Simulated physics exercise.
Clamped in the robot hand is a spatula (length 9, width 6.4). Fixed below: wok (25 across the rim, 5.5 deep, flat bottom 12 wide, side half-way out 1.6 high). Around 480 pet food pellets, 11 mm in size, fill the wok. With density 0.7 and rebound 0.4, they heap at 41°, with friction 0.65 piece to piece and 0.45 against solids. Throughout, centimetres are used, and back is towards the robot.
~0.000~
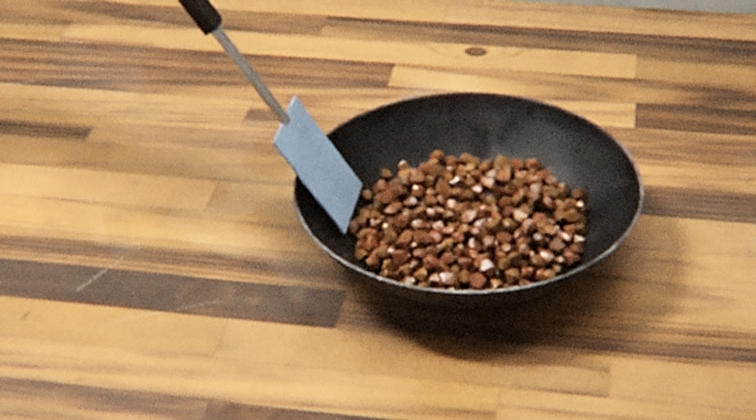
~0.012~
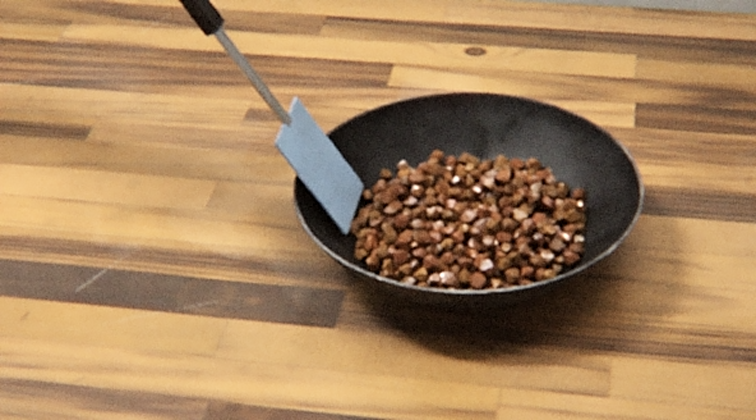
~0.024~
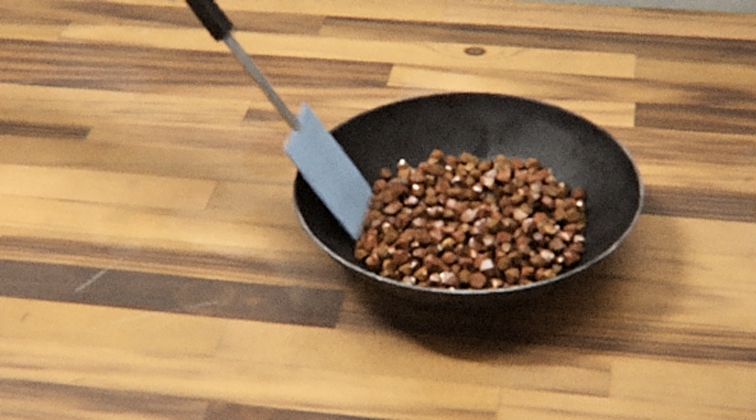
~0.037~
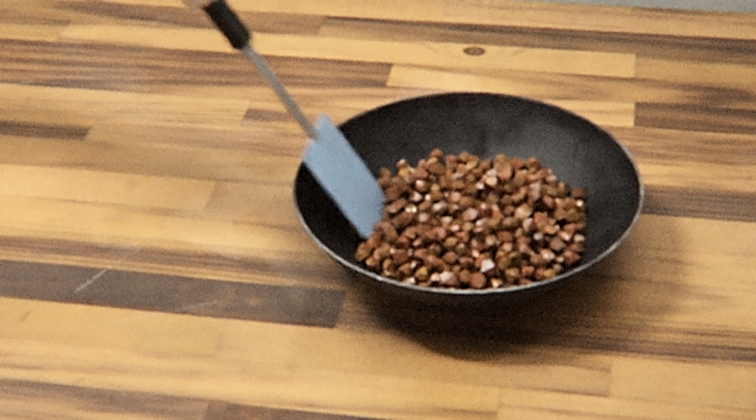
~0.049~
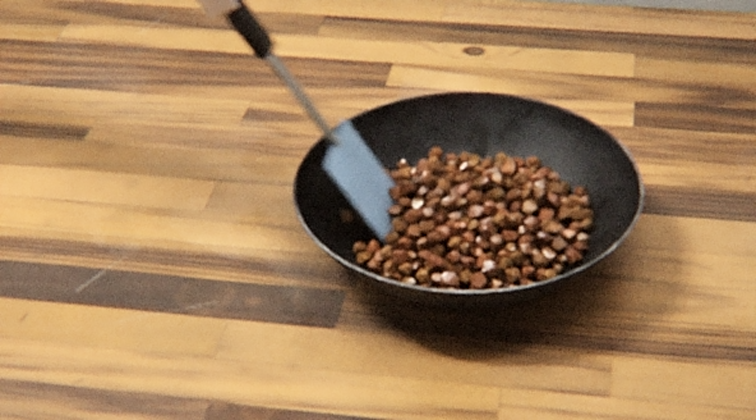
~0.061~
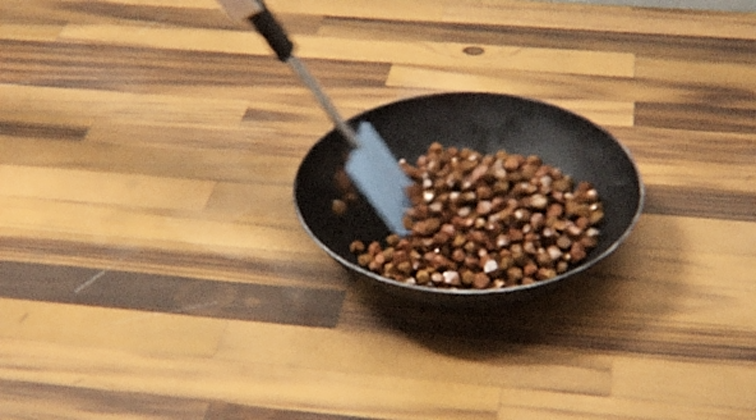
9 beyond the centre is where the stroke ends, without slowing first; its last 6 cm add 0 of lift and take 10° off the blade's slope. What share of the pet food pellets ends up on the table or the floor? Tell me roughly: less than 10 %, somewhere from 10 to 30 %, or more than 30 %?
More than 30 %.
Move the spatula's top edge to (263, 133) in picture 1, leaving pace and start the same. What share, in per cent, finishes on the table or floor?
Some 40 per cent.
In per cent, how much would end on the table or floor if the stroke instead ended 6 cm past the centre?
Roughly 10 %.
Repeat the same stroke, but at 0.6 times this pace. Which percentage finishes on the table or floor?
The share would be near 25 in a hundred.
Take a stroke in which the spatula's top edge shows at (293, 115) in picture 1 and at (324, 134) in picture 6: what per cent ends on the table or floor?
Off the vessel, on the table or floor: Some 20 percent.
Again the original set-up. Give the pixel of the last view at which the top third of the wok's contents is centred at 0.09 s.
It is centred near (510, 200).
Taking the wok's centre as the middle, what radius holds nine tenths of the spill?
Seen from above, roughly 40 cm.
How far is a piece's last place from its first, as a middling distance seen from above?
It works out to roughly 9 cm.
After 0.09 s, sloping 58°, highest piece 11 above the table; 480 in the wok, 3 on the blade or in flight.
After 0.12 s, sloping 56°, highest piece 16 above the table; 480 in the wok, 3 on the blade or in flight.
After 0.34 s, sloping 48°, highest piece 28 above the table; 281 in the wok, 84 on the table or floor, 118 on the blade or in flight.
After 1.39 s, sloping 48°, highest piece 6 above the table; 281 in the wok, 202 on the table or floor.
At rest, 281 in the wok, 202 on the table or floor. That is 42 % on the table or floor.
